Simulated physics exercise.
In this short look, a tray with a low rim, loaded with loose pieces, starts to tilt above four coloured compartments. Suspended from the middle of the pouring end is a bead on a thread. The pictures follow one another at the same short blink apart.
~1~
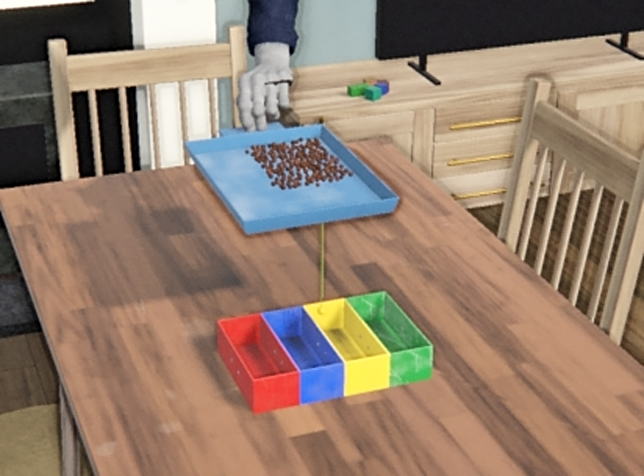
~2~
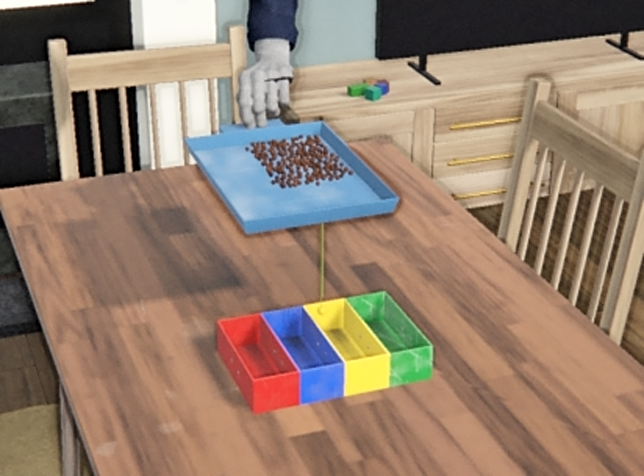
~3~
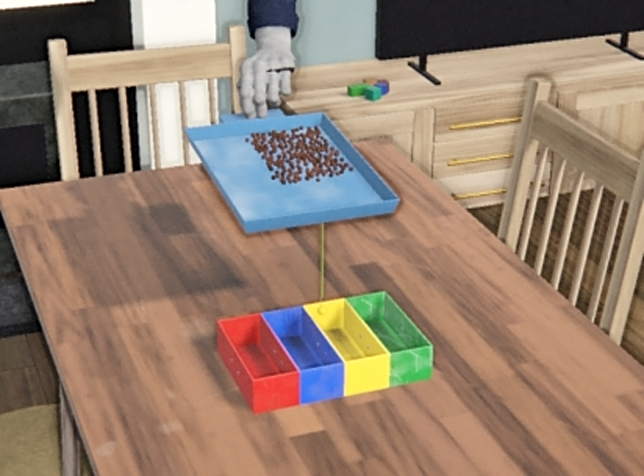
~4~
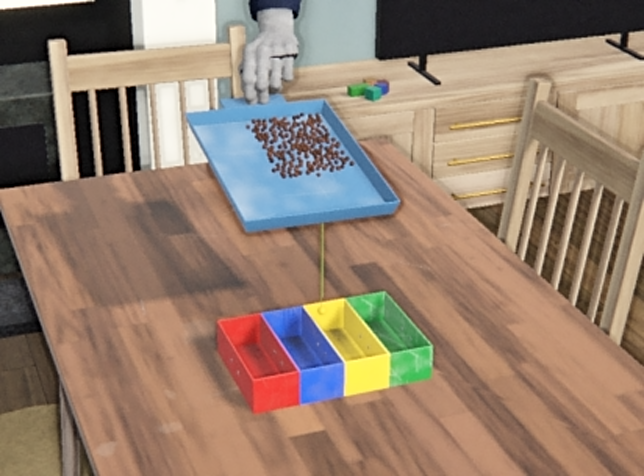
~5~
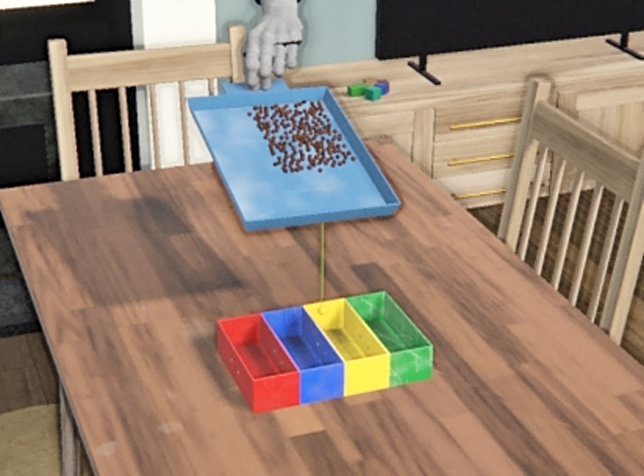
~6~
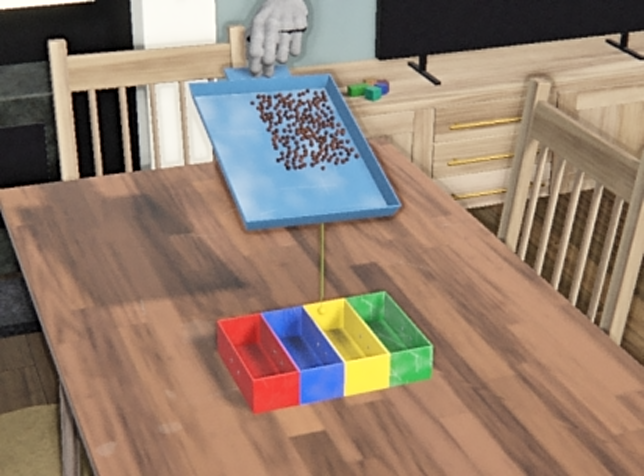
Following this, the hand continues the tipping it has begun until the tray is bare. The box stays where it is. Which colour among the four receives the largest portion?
Green.
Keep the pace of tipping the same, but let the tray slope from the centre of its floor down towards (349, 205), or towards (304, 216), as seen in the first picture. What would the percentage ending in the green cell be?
First some 70, then 10 per cent.
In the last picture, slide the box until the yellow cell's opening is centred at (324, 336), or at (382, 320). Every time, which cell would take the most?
Result 1: Green; result 2: The yellow one.
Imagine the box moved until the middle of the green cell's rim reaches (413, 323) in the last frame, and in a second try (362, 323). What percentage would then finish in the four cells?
100 and 40 in a hundred, in turn.
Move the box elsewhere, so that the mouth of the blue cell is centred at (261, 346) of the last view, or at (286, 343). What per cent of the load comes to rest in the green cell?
Respectively 20 % and 50 %.
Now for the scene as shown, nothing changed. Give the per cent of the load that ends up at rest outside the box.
Roughly 20 percent of the load.
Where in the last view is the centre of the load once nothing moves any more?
Centre at rest, last view: Approx. (395, 362).
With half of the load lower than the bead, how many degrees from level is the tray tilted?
Roughly 85 degrees at that moment.
Soon, tray tipped steeply; about half on the tray; a small part in the green cell; a stray few in the yellow cell; about a third falling or outside the box.
A while on, tray tipped past a quarter turn; a small part on the tray; about half in the green cell; a small part in the yellow cell; about a third falling or outside the box.
Towards the end, tray tipped past a quarter turn; about two thirds in the green cell; about a quarter in the yellow cell; a stray few in the blue cell; about a quarter falling or outside the box.
Finally, tray tipped past a quarter turn; about two thirds in the green cell; about a quarter in the yellow cell; a stray few in the blue cell; none in the red cell; about a quarter outside the box.
